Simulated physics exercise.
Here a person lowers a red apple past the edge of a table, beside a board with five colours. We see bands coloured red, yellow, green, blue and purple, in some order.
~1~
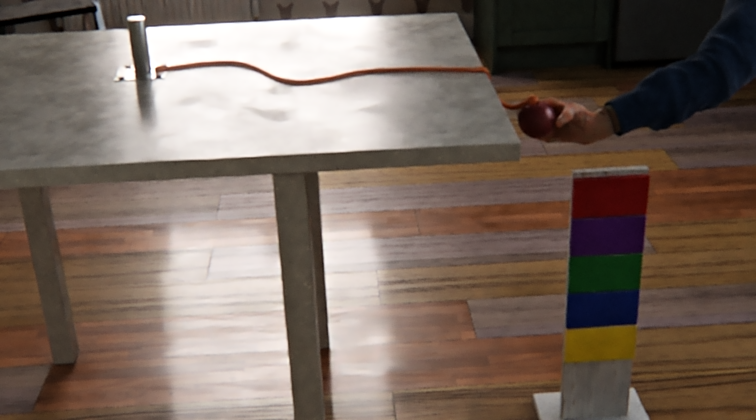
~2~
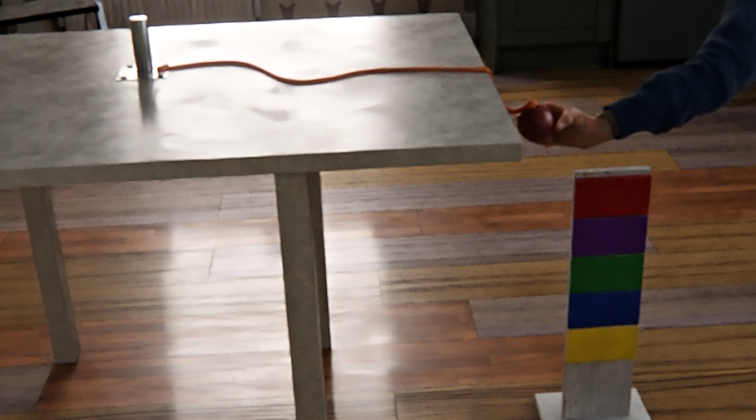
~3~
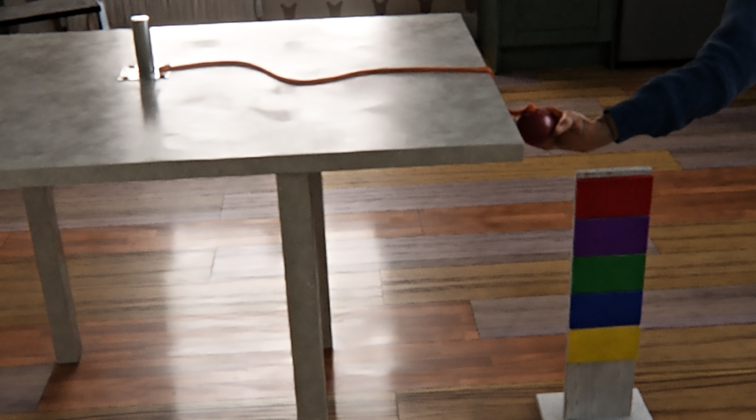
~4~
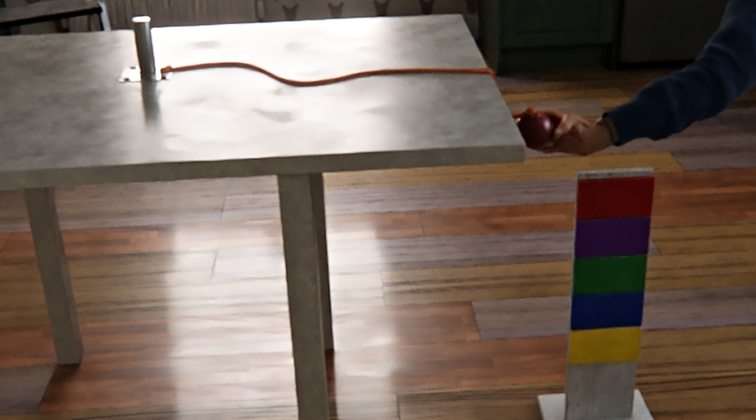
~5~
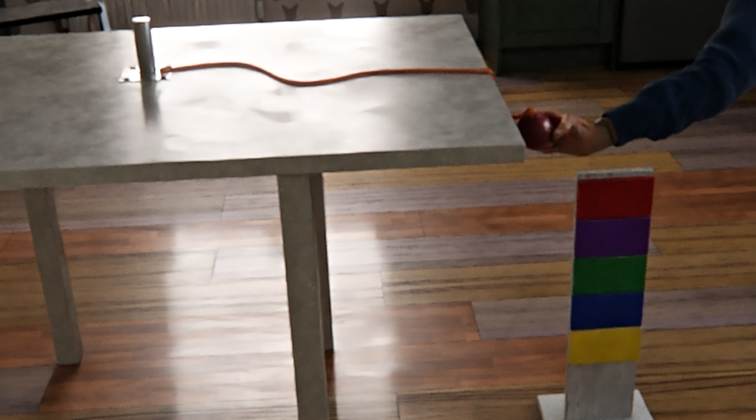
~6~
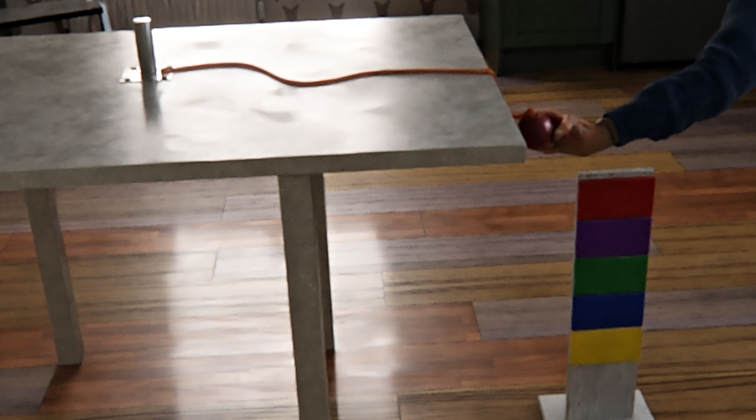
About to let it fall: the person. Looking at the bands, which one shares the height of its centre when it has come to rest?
The red one shares that height.
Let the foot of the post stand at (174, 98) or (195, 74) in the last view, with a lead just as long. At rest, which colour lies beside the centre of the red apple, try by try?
Result 1: Purple. Result 2: Purple.
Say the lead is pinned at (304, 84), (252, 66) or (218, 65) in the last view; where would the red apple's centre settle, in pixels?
Expect roughly (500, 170) for the first, (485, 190) for the second and (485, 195) for the third.
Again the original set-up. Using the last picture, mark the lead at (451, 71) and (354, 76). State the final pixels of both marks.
First: (492, 78). Second: (393, 73).
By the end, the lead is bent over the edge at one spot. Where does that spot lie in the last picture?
That spot lies near (451, 71).
A little later, apple near (465, 194); level with red.
Next, apple near (502, 201); level with red.
When it is over, apple near (485, 202); level with red. At red.
